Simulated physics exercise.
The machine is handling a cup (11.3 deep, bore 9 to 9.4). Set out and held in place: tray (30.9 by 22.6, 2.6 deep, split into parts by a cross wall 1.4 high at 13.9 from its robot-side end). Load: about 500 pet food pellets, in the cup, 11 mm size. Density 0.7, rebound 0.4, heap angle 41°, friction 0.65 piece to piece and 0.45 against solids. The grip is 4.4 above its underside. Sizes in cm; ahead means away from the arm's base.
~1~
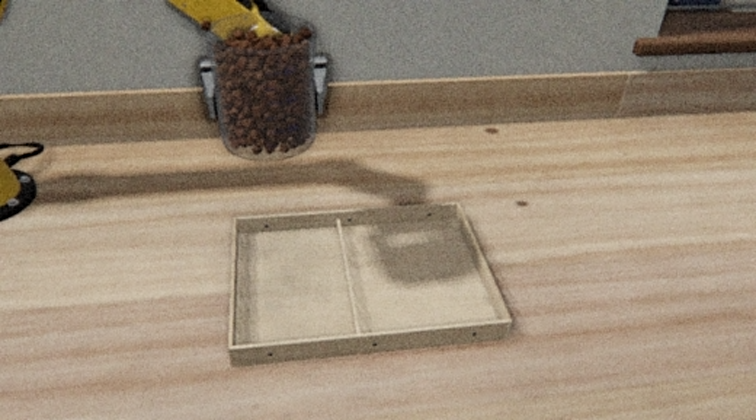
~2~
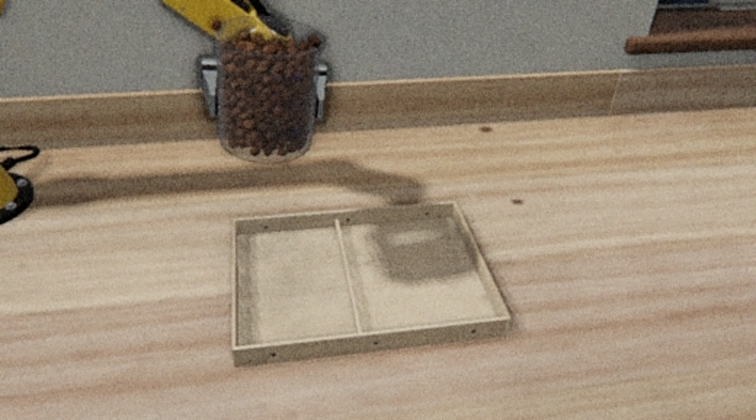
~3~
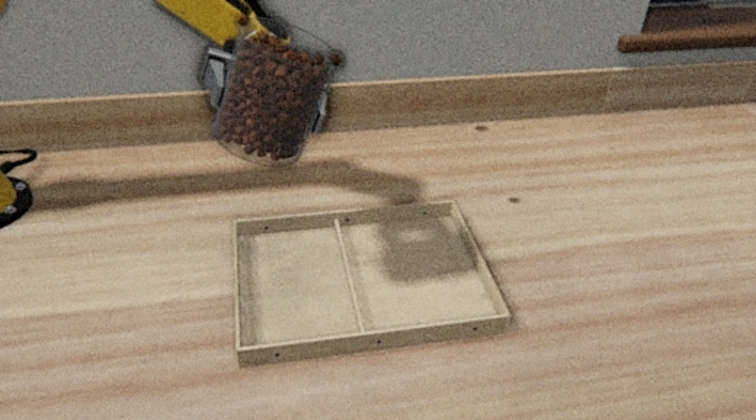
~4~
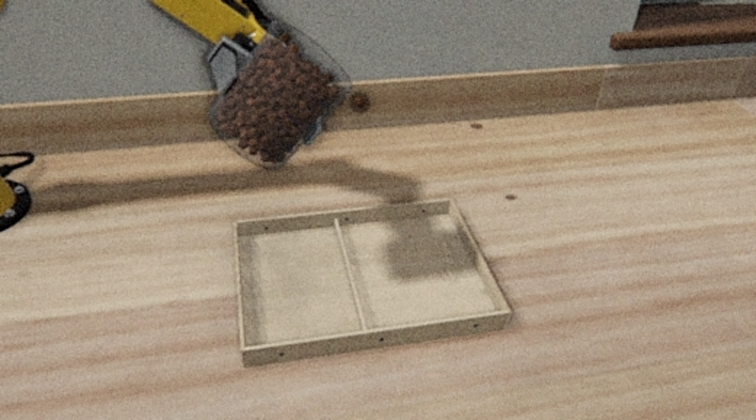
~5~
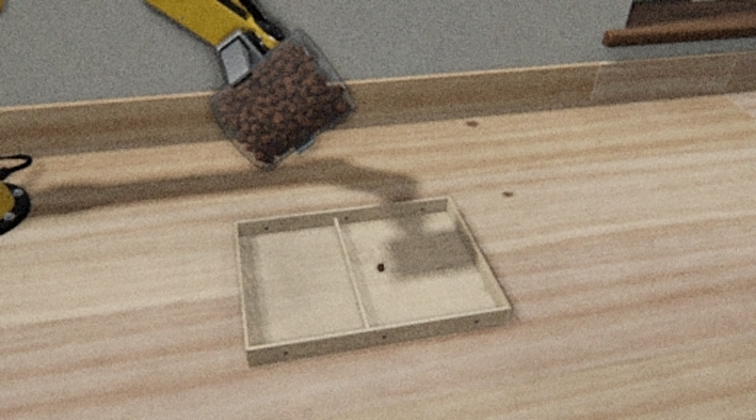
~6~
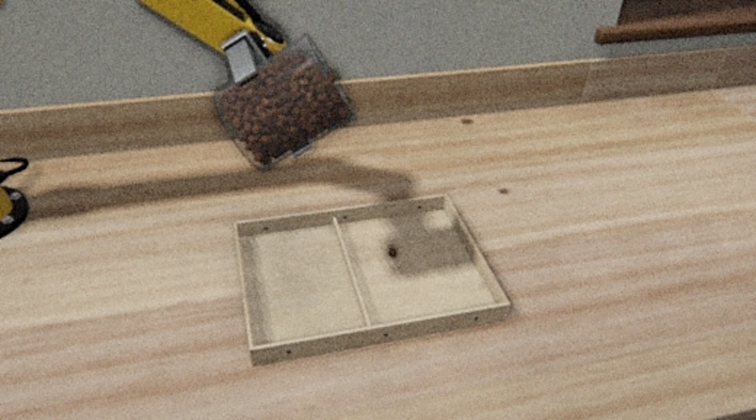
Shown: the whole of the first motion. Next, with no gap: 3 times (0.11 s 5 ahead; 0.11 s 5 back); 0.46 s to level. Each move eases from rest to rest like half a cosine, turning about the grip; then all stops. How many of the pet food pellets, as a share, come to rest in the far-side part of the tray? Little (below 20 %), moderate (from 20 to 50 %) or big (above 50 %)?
Answer: Moderate; from 20 to 50 % of the pet food pellets finish in the far-side part of the tray.
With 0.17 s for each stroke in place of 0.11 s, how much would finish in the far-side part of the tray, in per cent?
In that case some 10 per cent.
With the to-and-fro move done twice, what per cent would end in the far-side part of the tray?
In that case some 25 per cent.
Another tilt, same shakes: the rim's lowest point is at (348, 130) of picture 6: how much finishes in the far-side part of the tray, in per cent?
About 60 per cent.
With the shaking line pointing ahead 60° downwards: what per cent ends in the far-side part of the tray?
About 10 per cent.
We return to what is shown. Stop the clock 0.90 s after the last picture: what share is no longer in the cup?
About 35 per cent by then.
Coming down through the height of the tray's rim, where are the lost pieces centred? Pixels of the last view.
Around (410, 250).
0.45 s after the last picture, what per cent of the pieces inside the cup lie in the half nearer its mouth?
Roughly 40 per cent.
Then, 0.45 s after the last picture, tilted 61° forward, highest piece 30 above the table; 361 in the cup, 76 in the far-side part, 3 in the robot-side part, 3 on the table or floor, 53 in flight or on a rim.
Then, 0.90 s after the last picture, tilted 29° forward, highest piece 31 above the table; 318 in the cup, 138 in the far-side part, 19 on the table or floor, 18 in the robot-side part, 3 in flight or on a rim.
Then, 1.32 s after the last picture, level, highest piece 31 above the table; 318 in the cup, 140 in the far-side part, 20 on the table or floor, 18 in the robot-side part.
Then, 2.37 s after the last picture, level, highest piece 31 above the table; 318 in the cup, 140 in the far-side part, 20 on the table or floor, 18 in the robot-side part.
Final count, 318 in the cup, 140 in the far-side part, 20 on the table or floor, 18 in the robot-side part. That is 28 % in the far-side part of the tray.
